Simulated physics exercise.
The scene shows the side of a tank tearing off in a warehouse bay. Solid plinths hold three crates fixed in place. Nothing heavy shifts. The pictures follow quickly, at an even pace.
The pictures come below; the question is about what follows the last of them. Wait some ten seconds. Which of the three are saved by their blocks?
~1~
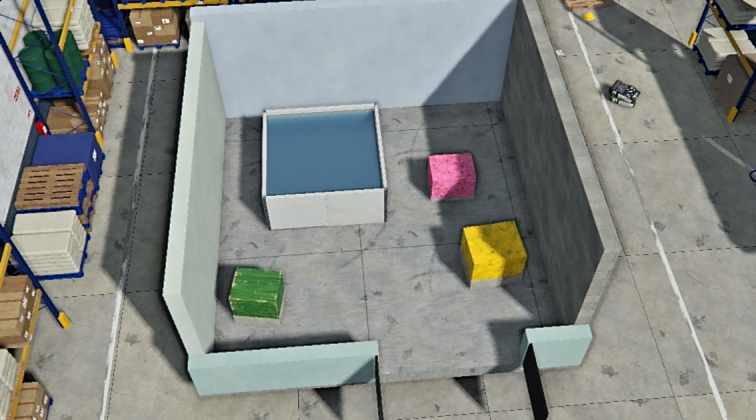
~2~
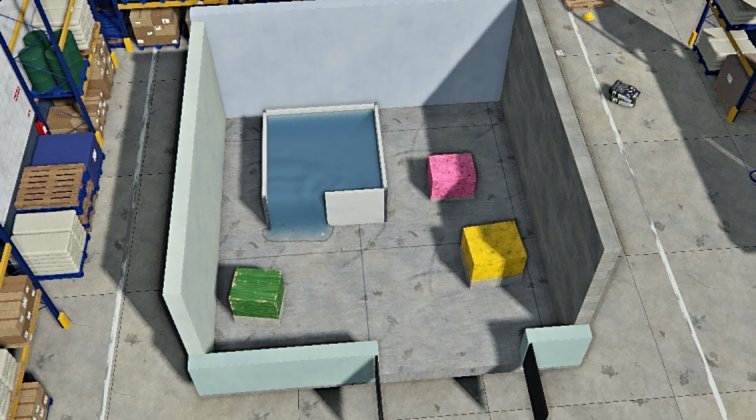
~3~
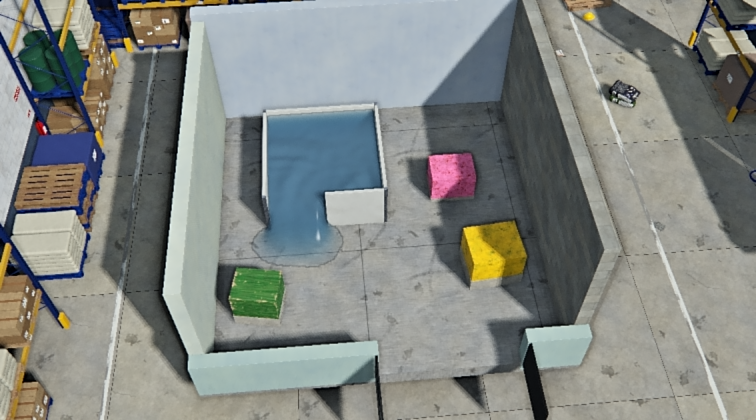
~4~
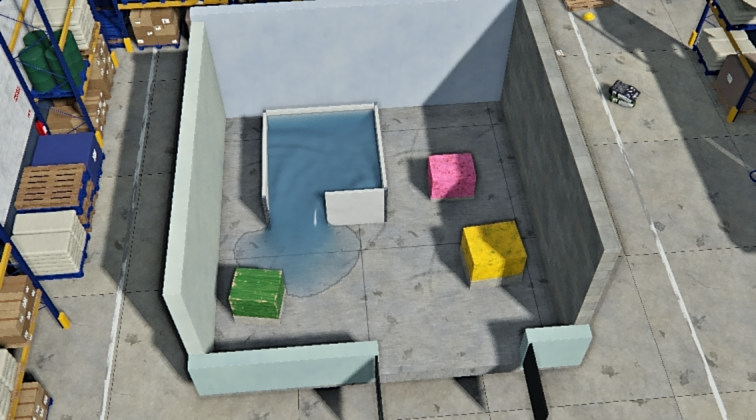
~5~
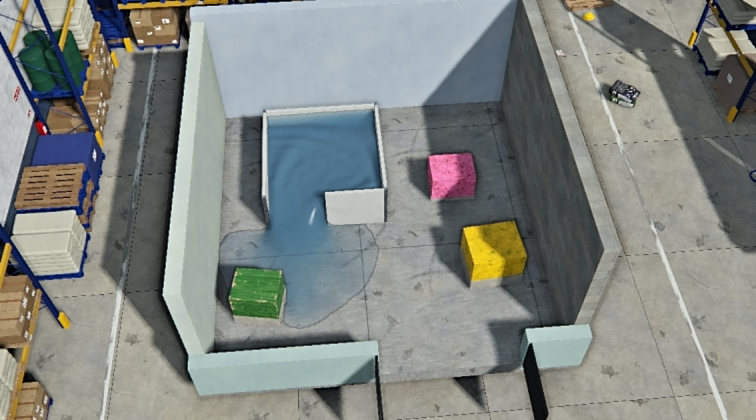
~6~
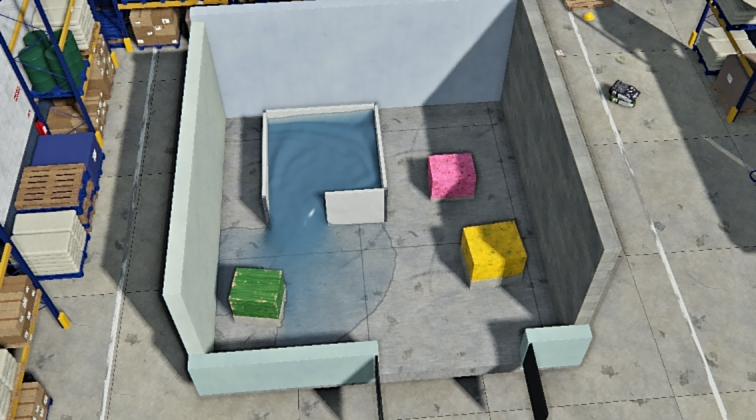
My prediction: Green crate: Becomes wet; pink crate: Becomes wet; yellow crate: Remains dry.
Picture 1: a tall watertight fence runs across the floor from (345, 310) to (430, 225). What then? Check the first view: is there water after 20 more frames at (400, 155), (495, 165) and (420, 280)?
First unwetted, then unwetted, then inundated.
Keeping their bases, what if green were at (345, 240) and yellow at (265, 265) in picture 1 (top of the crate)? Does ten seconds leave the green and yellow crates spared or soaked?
The green one is drenched; the yellow one is drenched.
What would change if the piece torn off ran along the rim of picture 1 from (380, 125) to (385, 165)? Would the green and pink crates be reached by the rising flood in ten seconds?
Note: Green one is left dry; pink one is overtopped.
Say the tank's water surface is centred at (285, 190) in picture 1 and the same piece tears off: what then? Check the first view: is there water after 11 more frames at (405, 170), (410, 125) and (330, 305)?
As listed: Clear, not flooded, flooded.
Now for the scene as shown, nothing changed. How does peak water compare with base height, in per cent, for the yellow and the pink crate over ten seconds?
I'd put it at some 70 % for one and some 150 % for the other, in that order.
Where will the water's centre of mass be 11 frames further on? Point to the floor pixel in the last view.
I'd put my finger on (314, 231).
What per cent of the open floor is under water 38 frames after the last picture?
That works out at 90 %.
A moment on, water covers 30 % of the floor; the green crate water round its plinth, the pink crate not reached, the yellow crate not reached.
Next, water covers 40 % of the floor; the green crate water round its plinth, the pink crate not reached, the yellow crate water round its plinth.
Then, water covers 55 % of the floor; the green crate water round its plinth, the pink crate not reached, the yellow crate water round its plinth.
Later, water covers 90 % of the floor; the green crate water round its plinth, the pink crate water round its plinth, the yellow crate water round its plinth.
In the end, water covers 100 % of the floor; the green crate was topped, the pink crate was topped, the yellow crate stayed above the water.
